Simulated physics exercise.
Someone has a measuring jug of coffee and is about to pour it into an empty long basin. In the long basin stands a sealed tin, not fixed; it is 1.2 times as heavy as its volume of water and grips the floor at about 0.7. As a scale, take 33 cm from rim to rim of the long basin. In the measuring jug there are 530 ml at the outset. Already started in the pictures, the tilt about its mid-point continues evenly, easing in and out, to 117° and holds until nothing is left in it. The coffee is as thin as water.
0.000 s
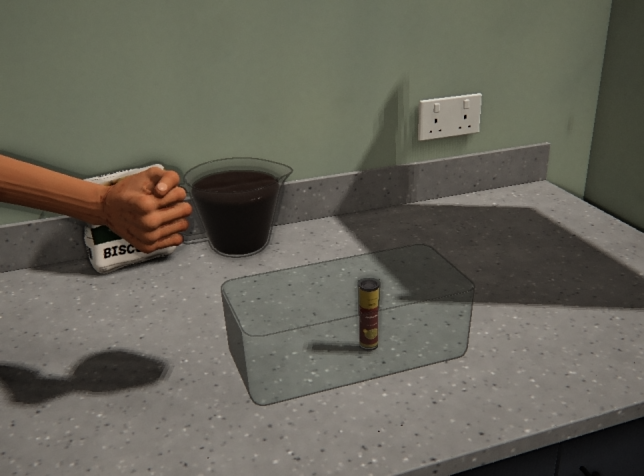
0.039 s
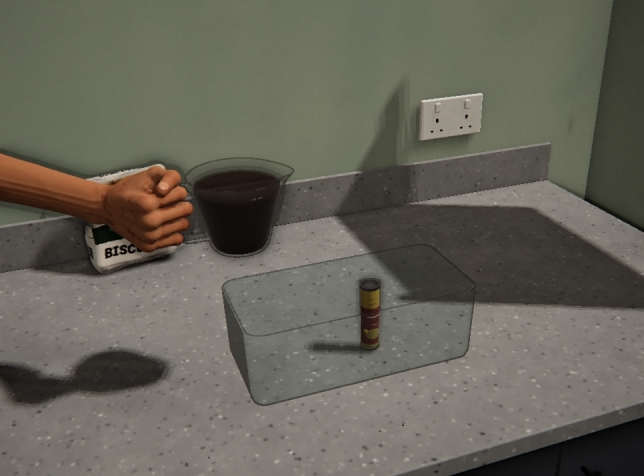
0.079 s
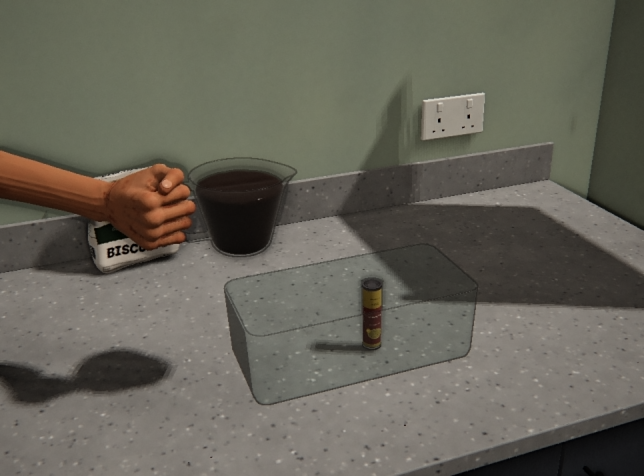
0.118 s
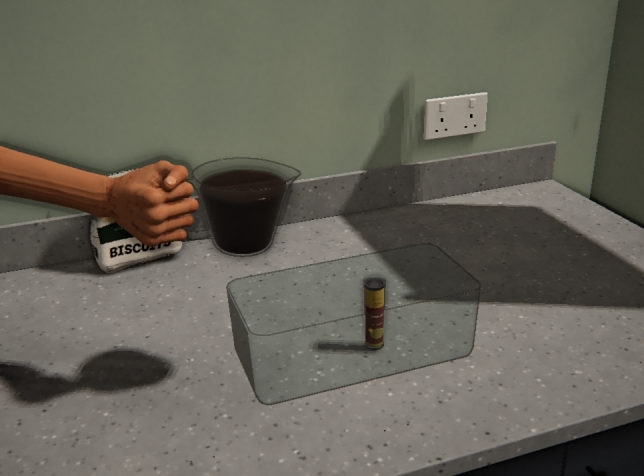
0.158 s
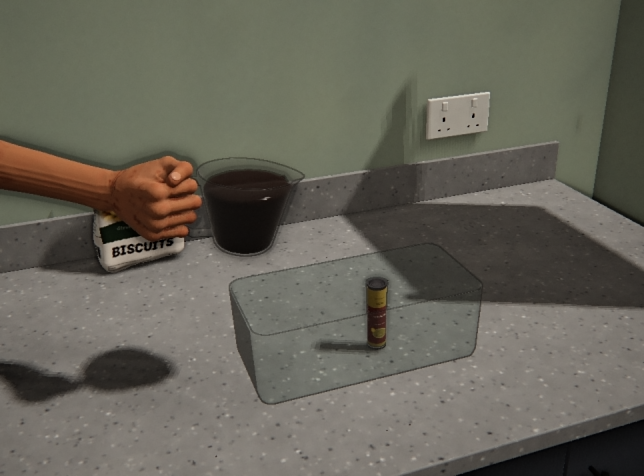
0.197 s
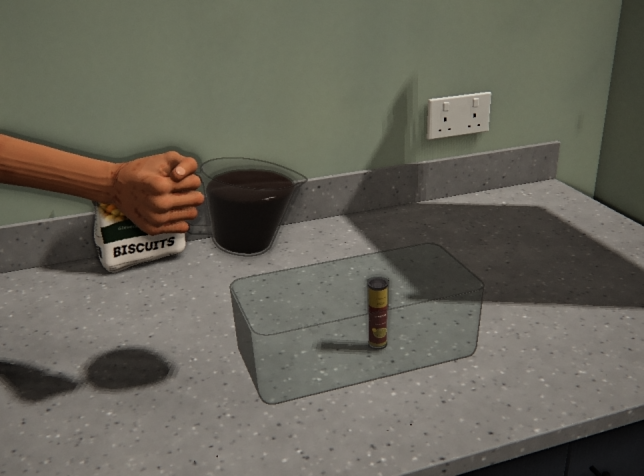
A glass jug of dark liquid tilts slightly to the right on a speckled grey worktop against a green wall, seen from slightly above. A brown-skinned fist hovers at left before a white biscuits packet, while a clear, long basin sits in front with a small red-and-yellow tin showing through it, below a white double socket. The jug leans slowly, while the view drifts very slightly left.
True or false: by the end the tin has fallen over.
False.
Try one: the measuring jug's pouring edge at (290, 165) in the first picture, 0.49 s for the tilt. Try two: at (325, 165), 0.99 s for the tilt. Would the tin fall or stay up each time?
Try 1: Still standing; try 2: Tipped over.
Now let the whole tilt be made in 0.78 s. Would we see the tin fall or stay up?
The tin keeps standing.
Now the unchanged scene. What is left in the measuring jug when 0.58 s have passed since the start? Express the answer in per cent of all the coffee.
Some 56 per cent.
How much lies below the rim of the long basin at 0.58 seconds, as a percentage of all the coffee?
I'd estimate some 16 percent of the liquid.
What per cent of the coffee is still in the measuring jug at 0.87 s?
About 3 per cent.
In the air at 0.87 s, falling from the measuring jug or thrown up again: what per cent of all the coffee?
Something like 6 per cent is in the air then.
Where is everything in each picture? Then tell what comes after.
It leans 0°; its right rim is at (292, 167); the coffee meets the walls at (191, 191) and (277, 178); the long basin's rim runs from (232, 310) to (451, 265); the tin's top is at (369, 287), in the first picture.
It leans 0°; its right rim is at (293, 168); the coffee meets the walls at (192, 191) and (279, 178), in the second picture.
It leans 2°; its right rim is at (296, 169); the coffee meets the walls at (195, 190) and (281, 178), in the third picture.
It leans 4°; its right rim is at (300, 171); the coffee meets the walls at (199, 189) and (284, 178), in the fourth picture.
It leans 7°; its right rim is at (304, 173); the coffee meets the walls at (204, 188) and (288, 179), in the fifth picture.
It leans 11°; its right rim is at (307, 177); the coffee meets the walls at (205, 188) and (293, 179), in the sixth picture.
By 0.58 s the tilt is 75° and 55 per cent is still to pour; the tin stands where it began.
By 0.87 s the tilt is 113° and 3 per cent is still to pour; the tin stands where it began.
By 1.17 s the tilt is 117° and 0 per cent is still to pour; the tin stands where it began.
By 1.49 s the tilt is 117° and 0 per cent is still to pour; the tin stands where it began.
At rest the tin stands where it began.
